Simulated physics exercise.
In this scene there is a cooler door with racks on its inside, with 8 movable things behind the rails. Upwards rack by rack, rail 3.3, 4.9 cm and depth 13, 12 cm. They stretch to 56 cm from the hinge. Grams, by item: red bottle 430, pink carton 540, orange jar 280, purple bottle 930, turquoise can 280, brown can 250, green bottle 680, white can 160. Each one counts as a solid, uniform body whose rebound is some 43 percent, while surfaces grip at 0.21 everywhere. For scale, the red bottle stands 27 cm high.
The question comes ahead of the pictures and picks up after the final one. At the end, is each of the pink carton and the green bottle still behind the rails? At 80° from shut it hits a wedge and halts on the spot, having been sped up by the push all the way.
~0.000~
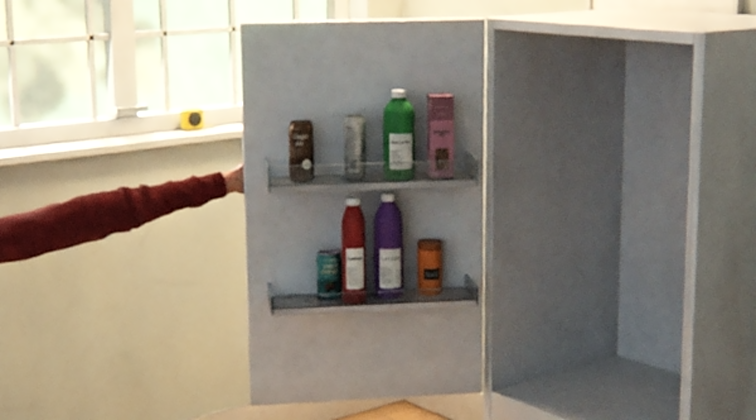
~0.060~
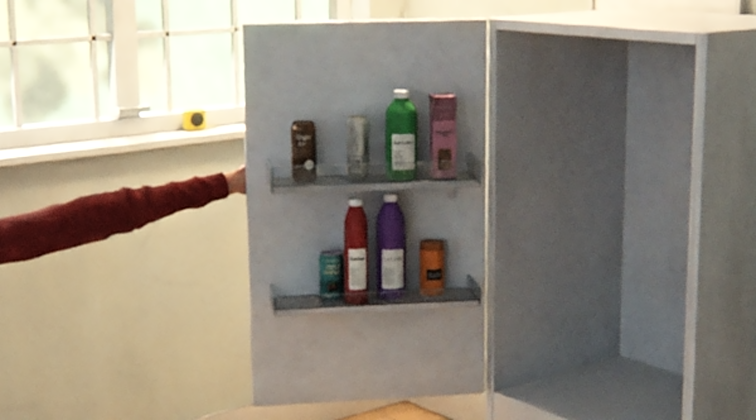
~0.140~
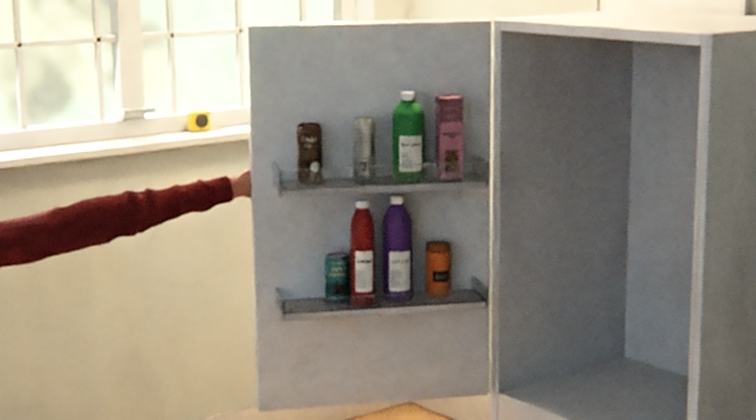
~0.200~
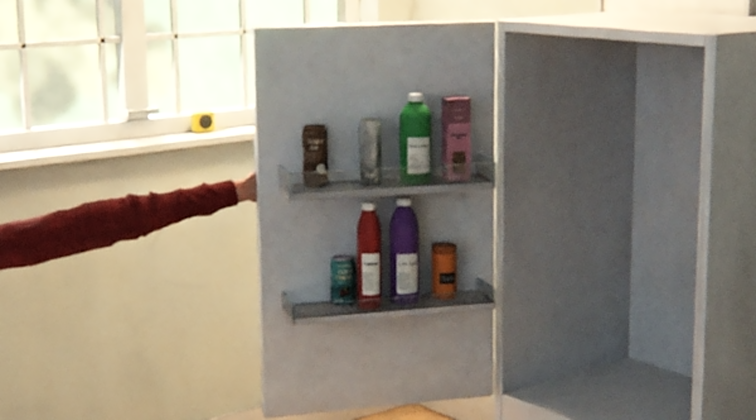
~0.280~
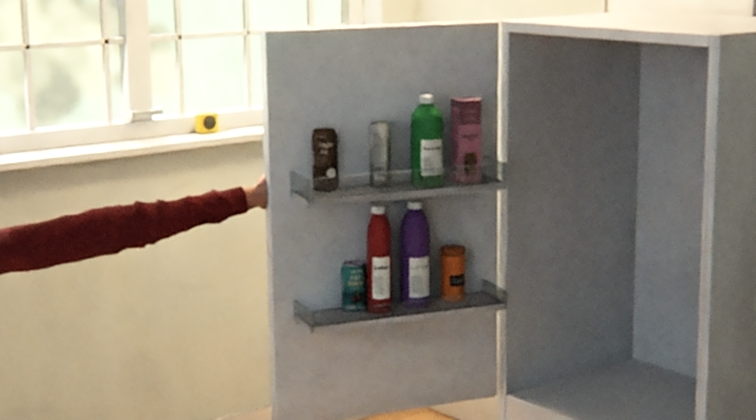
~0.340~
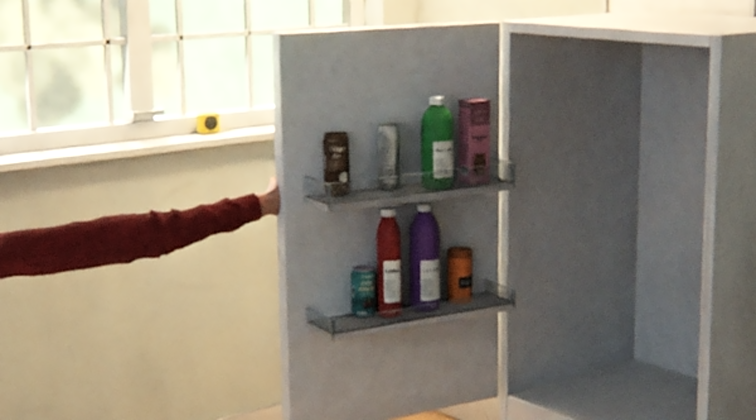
Result - pink carton: Still behind the rails; green bottle: Still behind the rails.
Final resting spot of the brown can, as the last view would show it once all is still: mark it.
Its centre ends close to (386, 183) in the last view.
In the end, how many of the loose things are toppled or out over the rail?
I get 5.
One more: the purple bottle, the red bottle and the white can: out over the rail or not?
Final state - the purple bottle ends out of bounds; the red bottle ends out of bounds; the white can stays within bounds.
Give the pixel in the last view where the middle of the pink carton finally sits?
The resting point is around (500, 141).
By 0.74 s, door at 80°; red bottle and purple bottle now out over the rail; pink carton 2 cm from its spot near (499, 141); green bottle tilted 3° near (461, 143).
By 1.24 s, door at 80°; pink carton tilted 3° near (499, 141); green bottle 3 cm from its spot near (457, 144); turquoise can tilted 73°.
When it is over (2.4 s), out over the rail, red bottle and purple bottle; lying over behind the rails, turquoise can, brown can and white can; the other 3 within 5 cm of the start. In the last view, pink carton near (500, 141), green bottle near (457, 144).
